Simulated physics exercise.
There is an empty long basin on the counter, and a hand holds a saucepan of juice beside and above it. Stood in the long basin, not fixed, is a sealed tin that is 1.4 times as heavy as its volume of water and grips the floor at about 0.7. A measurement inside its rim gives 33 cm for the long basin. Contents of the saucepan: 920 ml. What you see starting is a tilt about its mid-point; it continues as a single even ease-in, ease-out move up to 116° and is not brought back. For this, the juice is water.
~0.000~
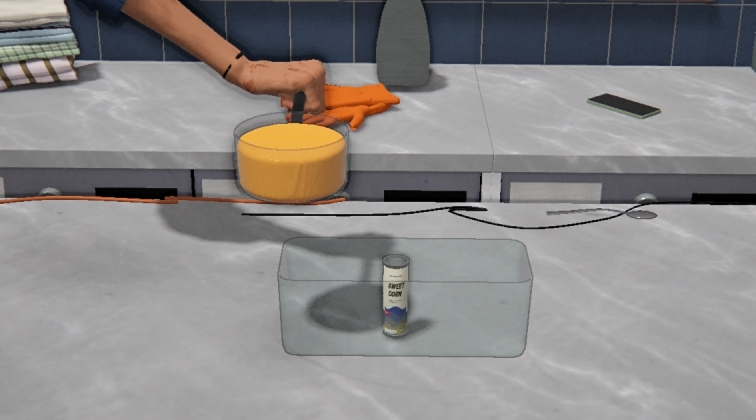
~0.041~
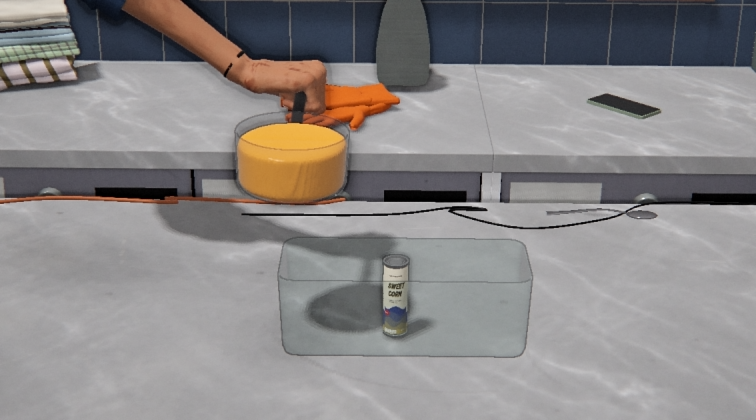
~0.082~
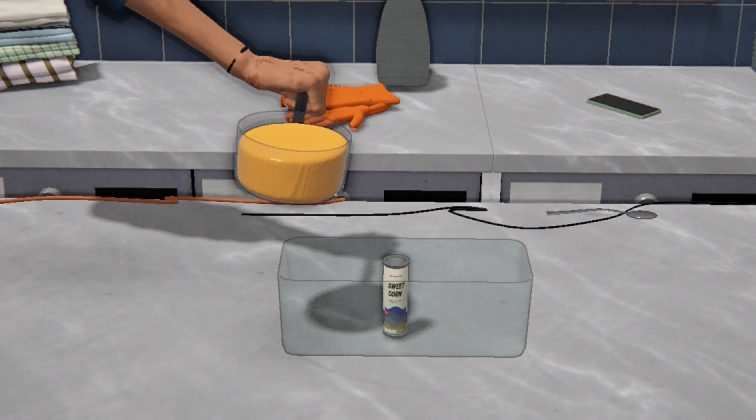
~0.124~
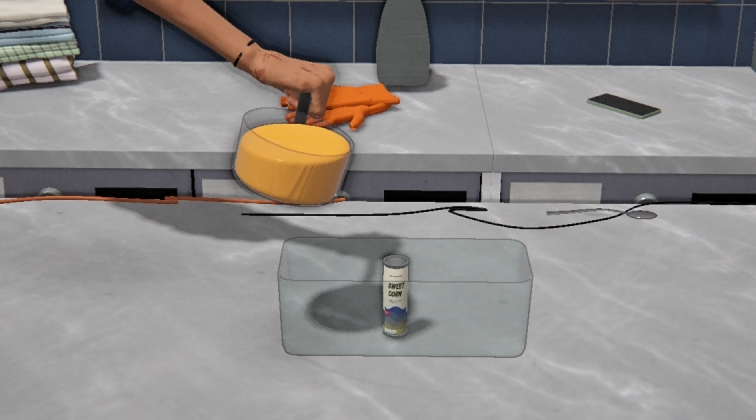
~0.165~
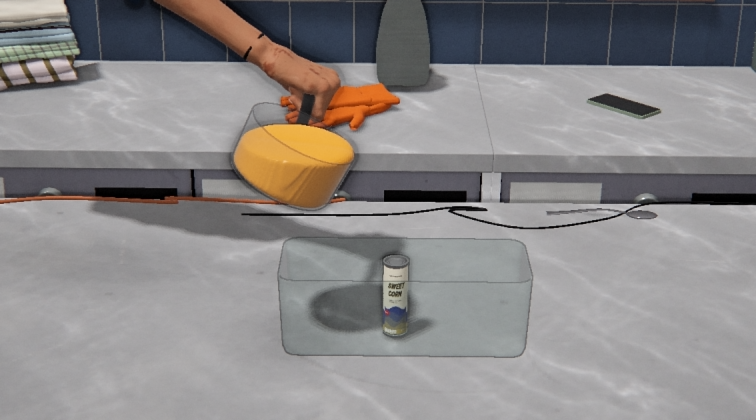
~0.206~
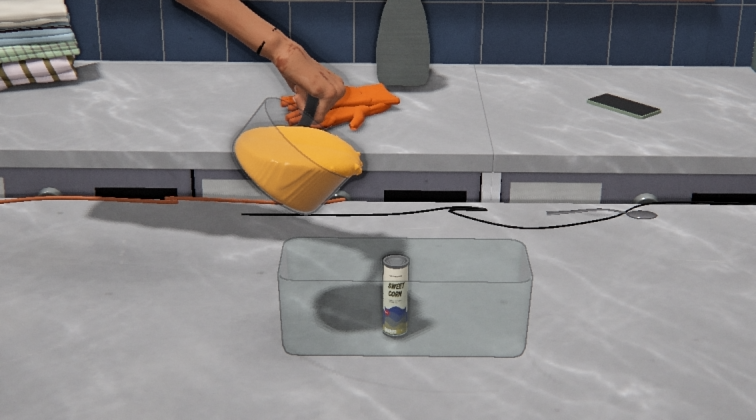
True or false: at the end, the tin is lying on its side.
True.
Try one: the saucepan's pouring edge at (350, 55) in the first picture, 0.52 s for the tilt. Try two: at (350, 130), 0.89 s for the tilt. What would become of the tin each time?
Try 1: Tipped over; try 2: Still standing.
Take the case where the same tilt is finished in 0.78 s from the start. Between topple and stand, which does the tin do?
The tin stays balanced.
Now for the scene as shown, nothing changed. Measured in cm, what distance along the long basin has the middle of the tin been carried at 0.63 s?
Around 2 centimetres.
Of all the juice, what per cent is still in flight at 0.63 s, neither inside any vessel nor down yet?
Something like 5 per cent is in the air then.
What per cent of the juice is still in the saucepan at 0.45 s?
Around 16 percent.
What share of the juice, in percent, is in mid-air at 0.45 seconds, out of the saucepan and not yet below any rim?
Around 44 percent.
Then, 0.45 s in, the tilt is 111° and 16 per cent is still to pour; the tin stands where it began.
Then, 0.63 s in, the tilt is 116° and 2 per cent is still to pour; the tin leans 10°.
Then, 0.82 s in, the tilt is 116° and 0 per cent is still to pour; the tin leans 37°.
Then, 1.02 s in, the tilt is 116° and 0 per cent is still to pour; the tin lies on its side.
Finally, the tin lies on its side.
